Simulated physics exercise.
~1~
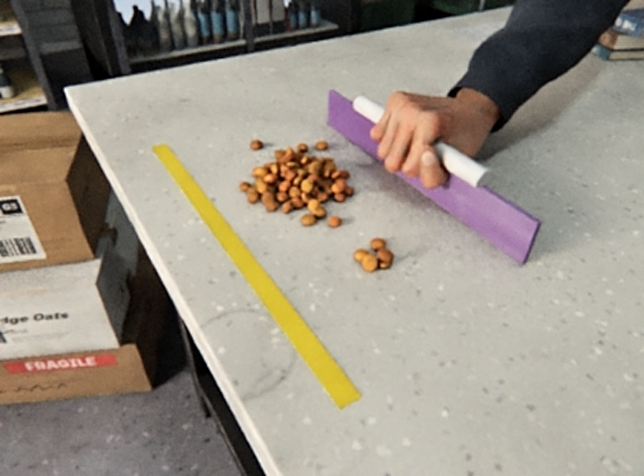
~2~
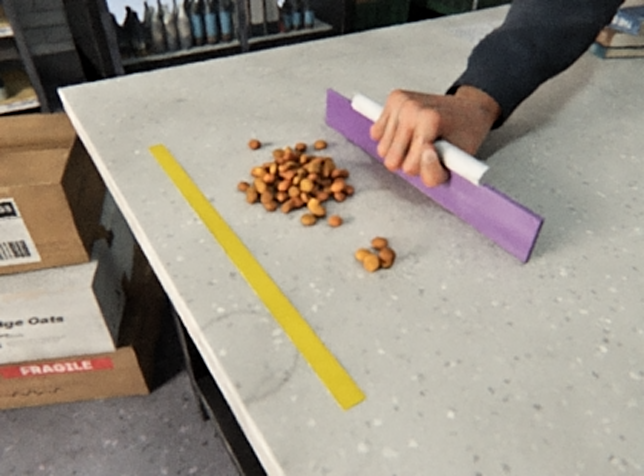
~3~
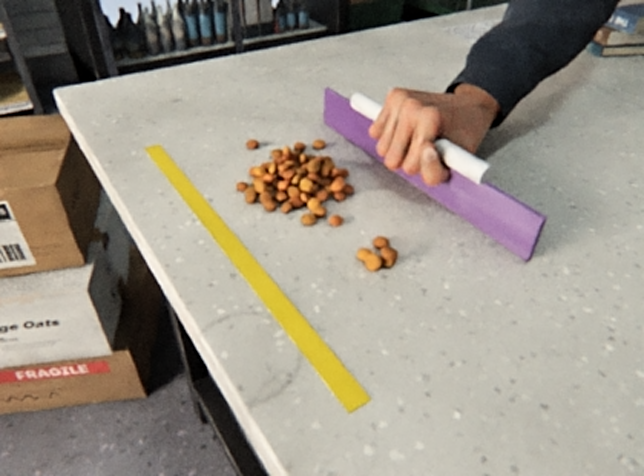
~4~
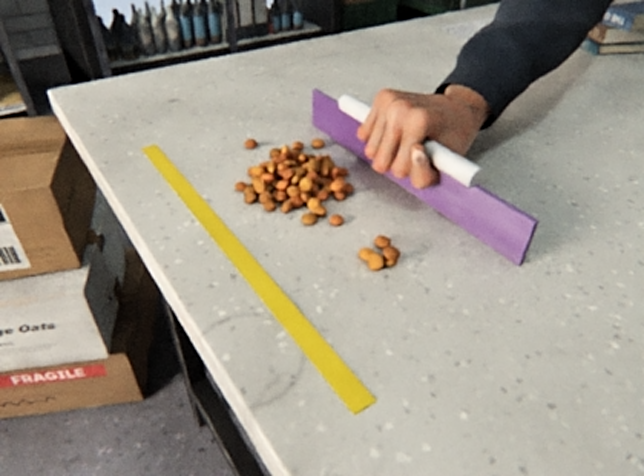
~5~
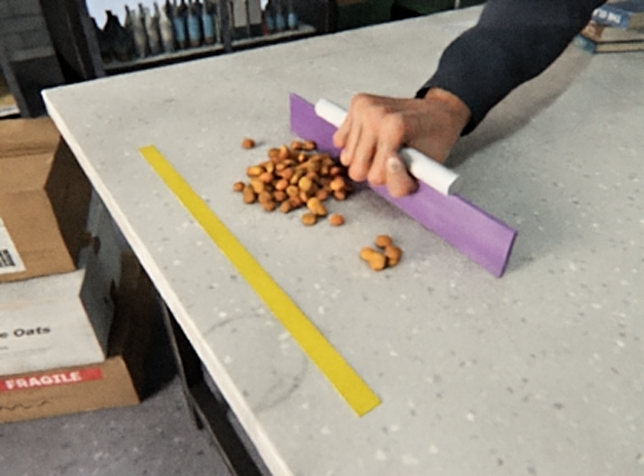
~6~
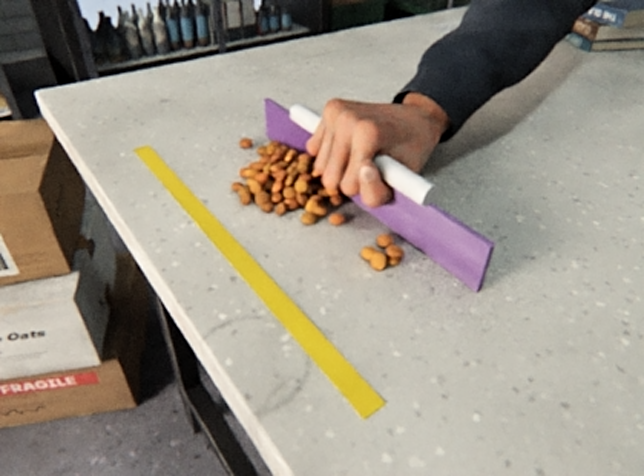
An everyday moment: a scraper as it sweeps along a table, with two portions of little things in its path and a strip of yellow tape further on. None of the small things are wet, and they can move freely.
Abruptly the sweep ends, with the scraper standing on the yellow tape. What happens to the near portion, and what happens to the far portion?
At the end, near portion: Not lost at all; far portion: Partly lost.
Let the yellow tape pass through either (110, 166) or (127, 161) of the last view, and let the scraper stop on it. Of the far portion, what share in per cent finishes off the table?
90 % and 60 %.
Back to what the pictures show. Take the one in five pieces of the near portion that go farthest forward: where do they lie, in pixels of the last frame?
The middle of that group lands close to (251, 326).
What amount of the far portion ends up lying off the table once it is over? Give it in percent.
About 20 out of every hundred.
Then, 0.33 s after the last picture, scraper still moving, near (285, 180); near portion all on the table, its front near (332, 289); far portion all on the table, its front near (183, 209).
Then, 0.69 s after the last picture, scraper stopped at the yellow tape; near portion all on the table, its front near (251, 331); far portion a small part over the edge.
Then, 0.97 s after the last picture, scraper stopped at the yellow tape; near portion all on the table, its front near (251, 331); far portion about a quarter over the edge.
At rest, scraper stopped at the yellow tape; near portion all on the table, its front near (251, 331); far portion about a quarter over the edge.
